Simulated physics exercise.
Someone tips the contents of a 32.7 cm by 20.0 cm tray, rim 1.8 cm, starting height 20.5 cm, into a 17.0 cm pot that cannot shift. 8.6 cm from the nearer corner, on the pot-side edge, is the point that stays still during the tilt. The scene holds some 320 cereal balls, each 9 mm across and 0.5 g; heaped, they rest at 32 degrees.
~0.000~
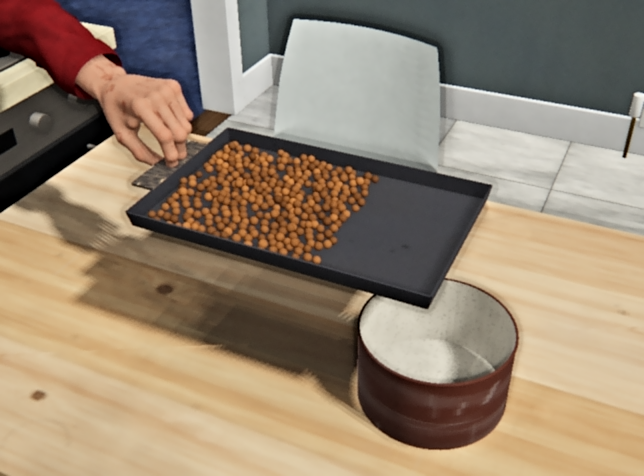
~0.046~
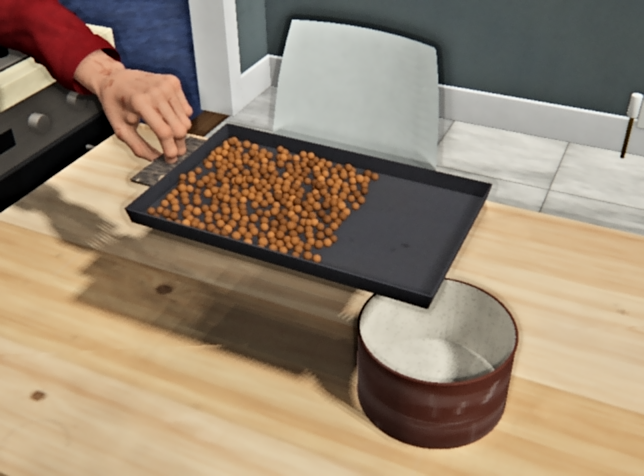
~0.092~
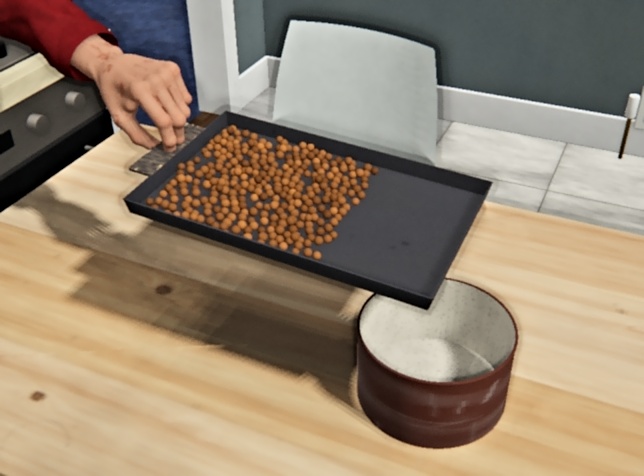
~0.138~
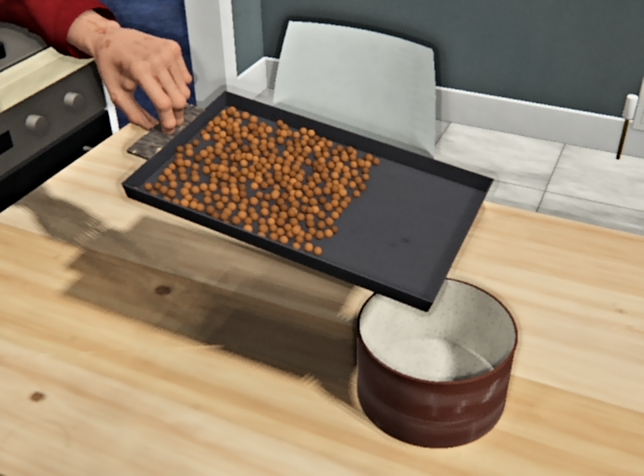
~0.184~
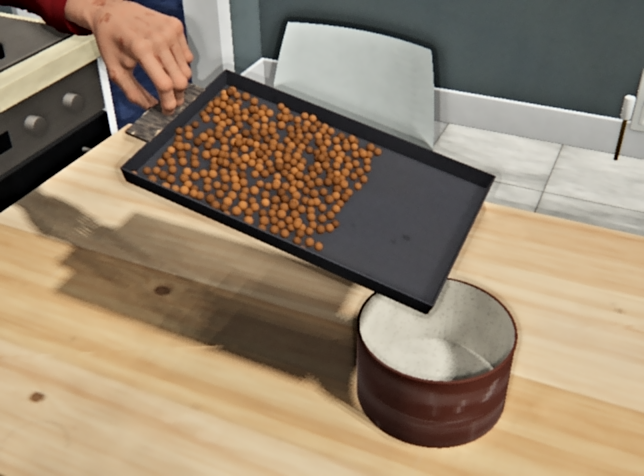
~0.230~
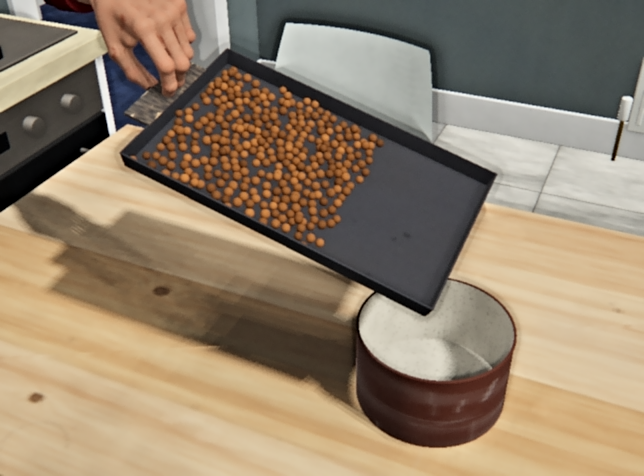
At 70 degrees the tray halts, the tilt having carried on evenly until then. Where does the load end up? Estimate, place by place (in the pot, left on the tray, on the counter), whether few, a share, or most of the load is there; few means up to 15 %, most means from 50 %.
My estimate: Pot: Few, left on the tray: A share, counter: Most.
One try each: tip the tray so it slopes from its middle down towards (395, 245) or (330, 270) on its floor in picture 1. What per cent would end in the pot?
The share comes to roughly 5 in a hundred, then roughly 5 in a hundred.
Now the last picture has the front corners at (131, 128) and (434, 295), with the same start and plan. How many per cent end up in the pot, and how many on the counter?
The pot gets 10 and the counter 60.
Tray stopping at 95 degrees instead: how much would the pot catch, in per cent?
I'd expect some 20 per cent in the pot.
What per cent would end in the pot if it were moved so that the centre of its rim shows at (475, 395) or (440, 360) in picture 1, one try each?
Estimates: 70 in a hundred and 50 in a hundred.
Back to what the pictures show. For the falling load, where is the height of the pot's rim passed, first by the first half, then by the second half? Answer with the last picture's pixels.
Near (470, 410) at first, near (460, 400) afterwards.
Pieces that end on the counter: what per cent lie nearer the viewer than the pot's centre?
Roughly 100 per cent.
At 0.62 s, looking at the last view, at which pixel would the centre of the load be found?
Look near (392, 236) in the last picture.
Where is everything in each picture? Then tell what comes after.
The first frame shows tray tilt 0 degrees, front corners at (130, 211) and (429, 293); middle of the pieces at (269, 198); pot at (437, 326).
The second frame shows tray tilt 1 degrees, front corners at (130, 207) and (429, 293); middle of the pieces at (268, 196).
The third frame shows tray tilt 4 degrees, front corners at (128, 198) and (430, 295), lowest corner right front; middle of the pieces at (268, 188).
The fourth frame shows tray tilt 9 degrees, front corners at (126, 183) and (430, 298), lowest corner right front; middle of the pieces at (268, 176).
The fifth frame shows tray tilt 14 degrees, front corners at (126, 167) and (431, 302), lowest corner right front; middle of the pieces at (269, 164).
The sixth frame shows tray tilt 19 degrees, front corners at (125, 152) and (431, 305), lowest corner right front; middle of the pieces at (270, 152); pot at (436, 325). The tray's pace is about 110 degrees a second.
After 0.46 s, tilt 45 degrees; the tray holds 100 %, the pot 0 %.
After 0.62 s, tilt 63 degrees; the tray holds 100 %, the pot 0 %.
After 0.90 s, tilt 70 degrees; the tray holds 30 %, the pot 5 %.
In the end, at 2.0 s, pot 5 %, tray 25 %, counter 65 %.
